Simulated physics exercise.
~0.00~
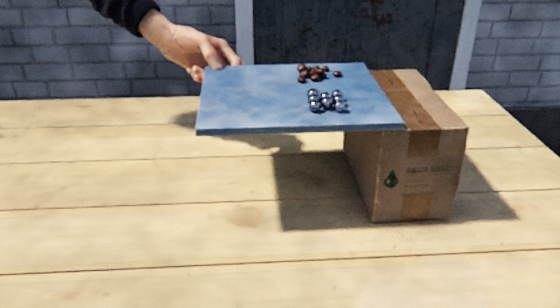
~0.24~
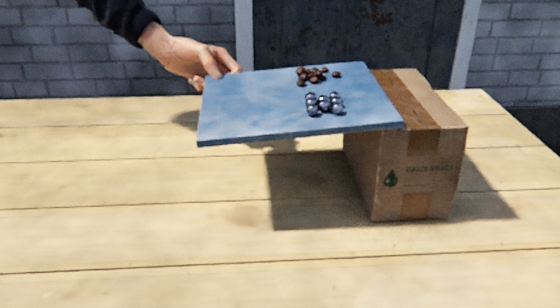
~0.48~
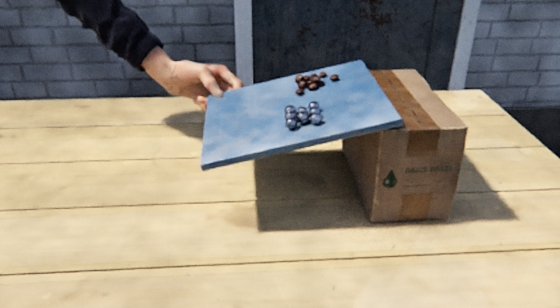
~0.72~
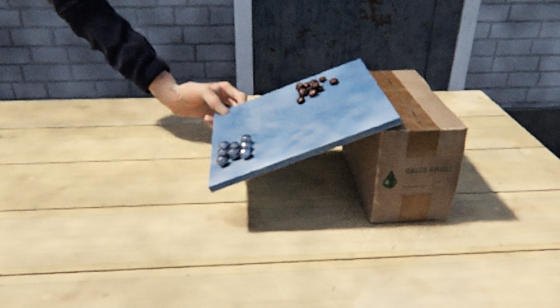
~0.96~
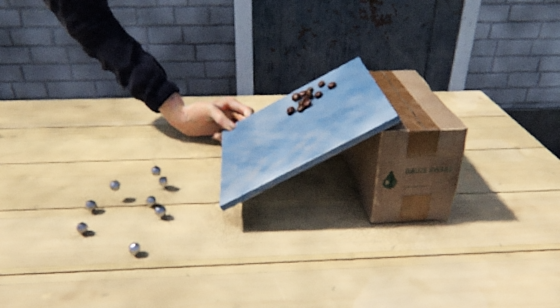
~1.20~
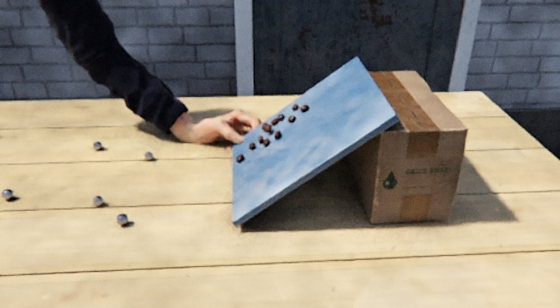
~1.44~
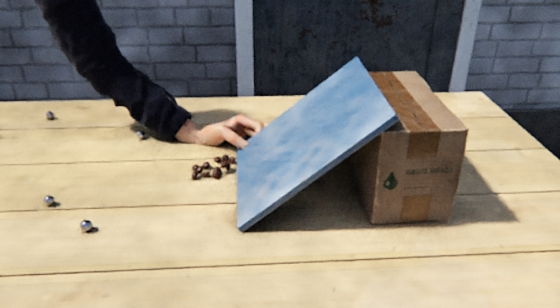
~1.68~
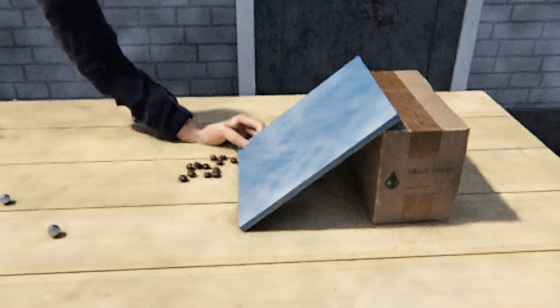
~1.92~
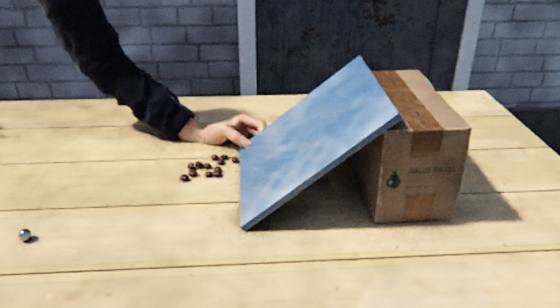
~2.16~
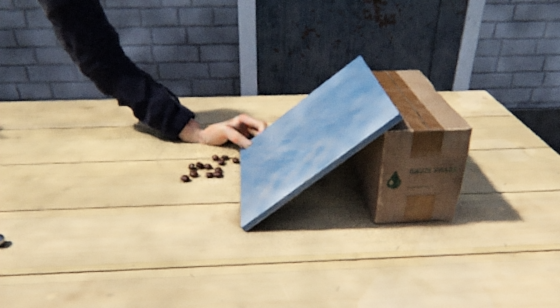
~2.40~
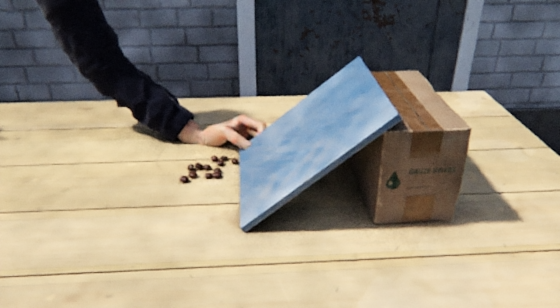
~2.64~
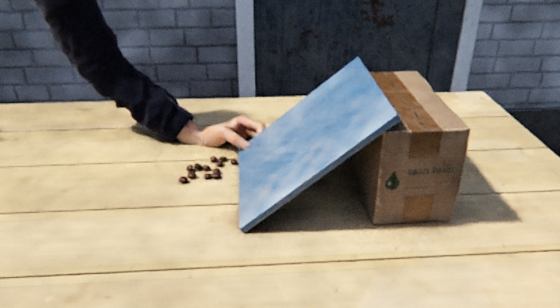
The clip shows a hand lowering one end of a blue board propped on a cardboard box; shiny metallic balls roll off first and scatter leftward, eventually leaving view, while small brown pieces slide down later and settle on the wooden table near the board's foot.
